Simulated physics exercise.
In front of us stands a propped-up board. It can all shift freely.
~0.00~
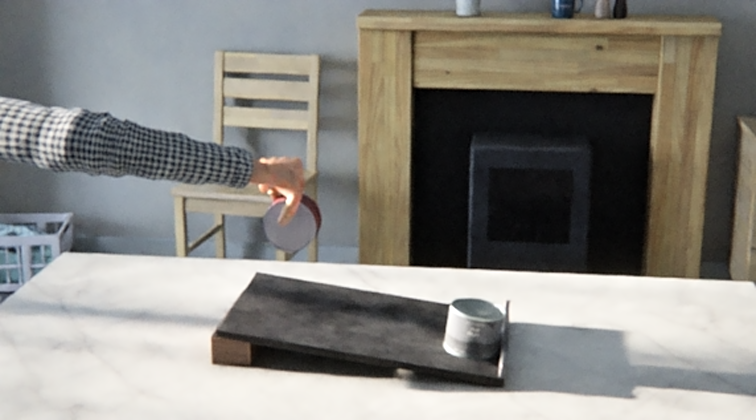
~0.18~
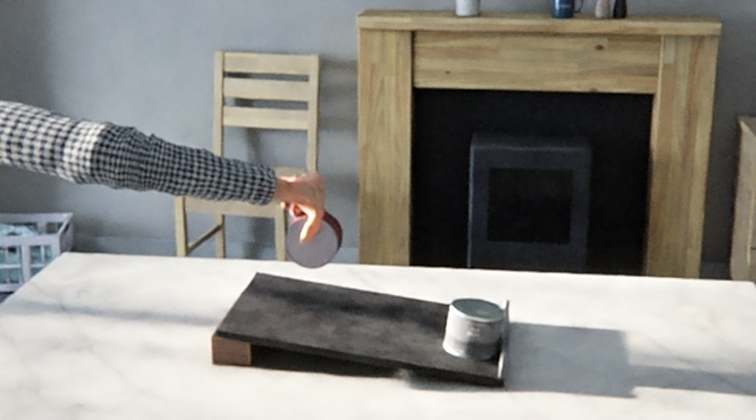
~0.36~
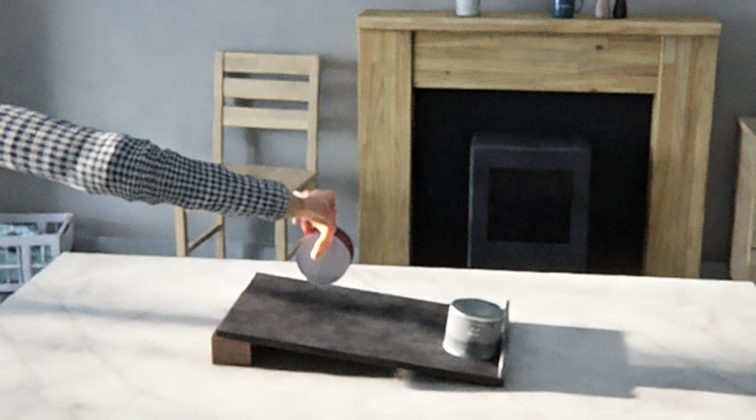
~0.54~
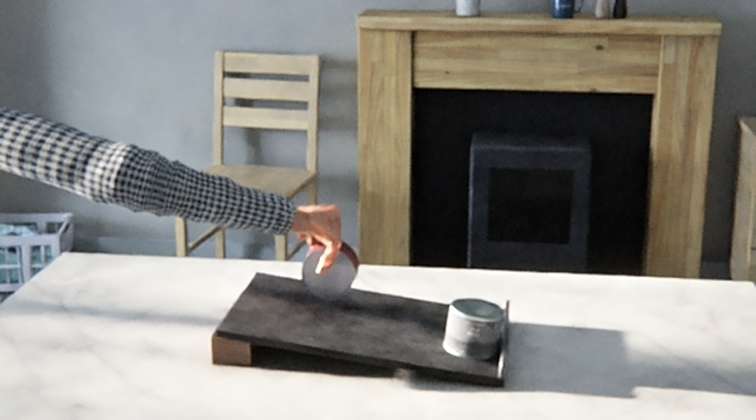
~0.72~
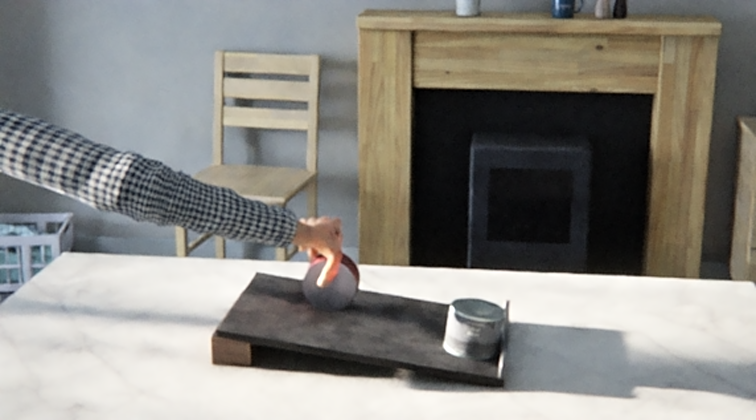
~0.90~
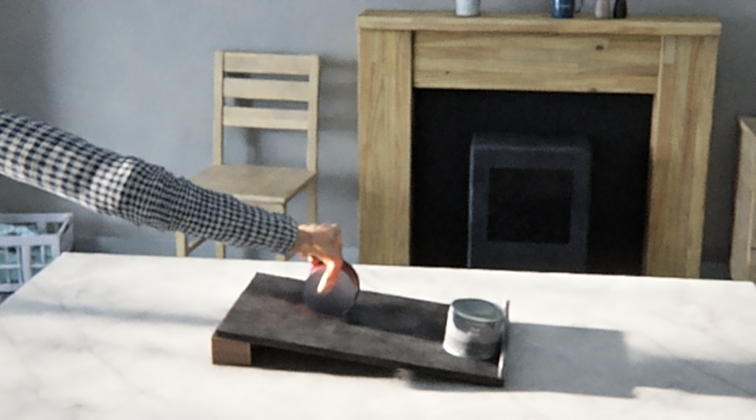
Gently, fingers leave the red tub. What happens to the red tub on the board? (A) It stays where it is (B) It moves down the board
Answer: B.
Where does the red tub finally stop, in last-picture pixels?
Roughly (427, 304).
After 1.50 s, red tub rolled about its own width near (382, 297).
After 1.70 s, red tub rolled well along near (427, 303).
At rest (2.8 s), moved from the start, red tub; grey tub in place. Seen from the same camera at the end, red tub near (427, 304). The red tub slides or rolls down.
